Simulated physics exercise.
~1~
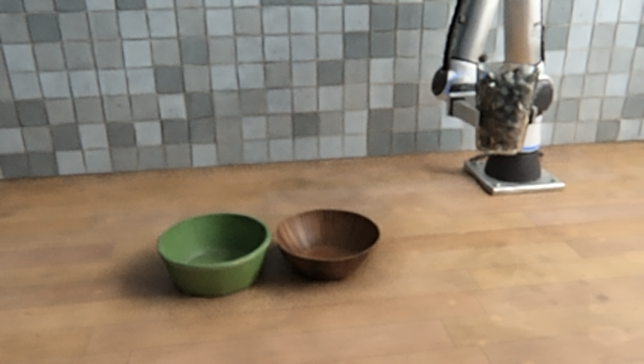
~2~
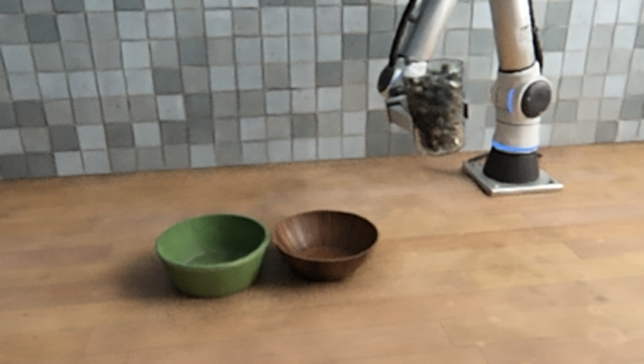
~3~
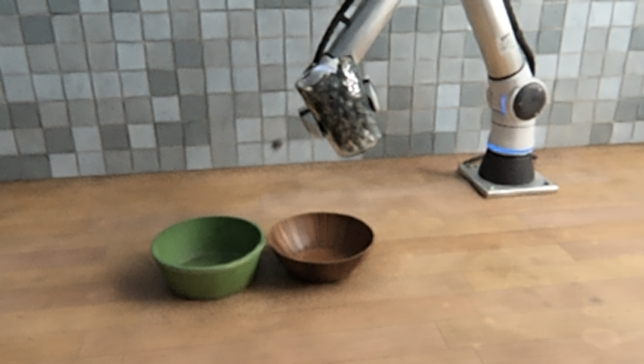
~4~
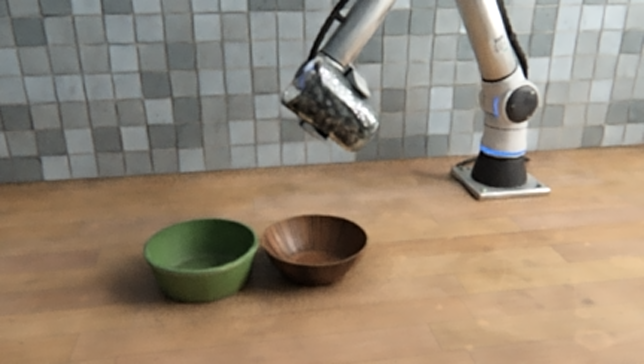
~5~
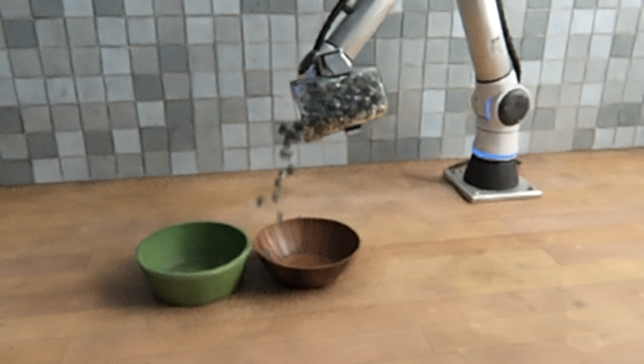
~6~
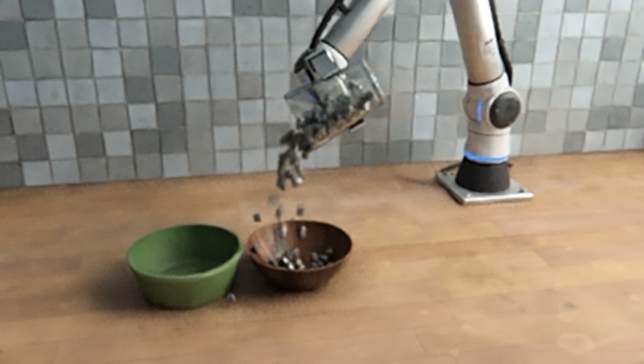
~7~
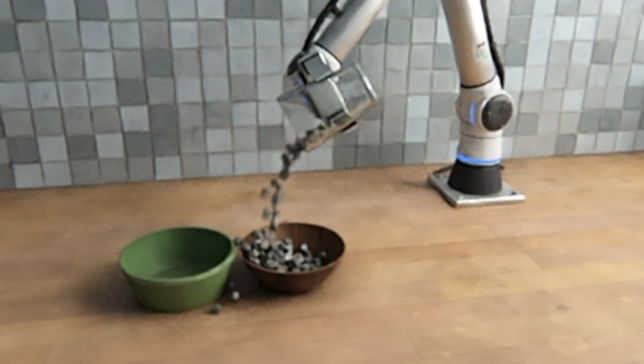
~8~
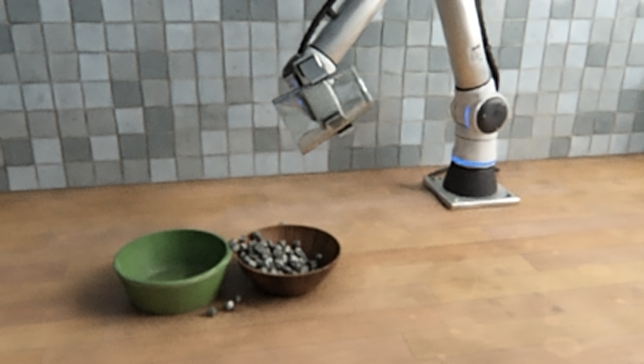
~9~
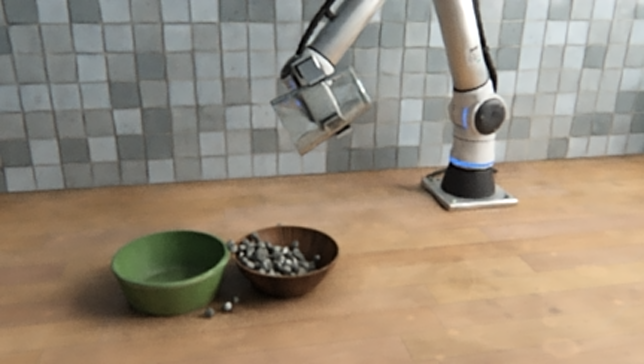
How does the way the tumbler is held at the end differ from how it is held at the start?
At the start the robot arm holds the tumbler upright, but by the end it is holding it on its side, with the mouth tipped downward.
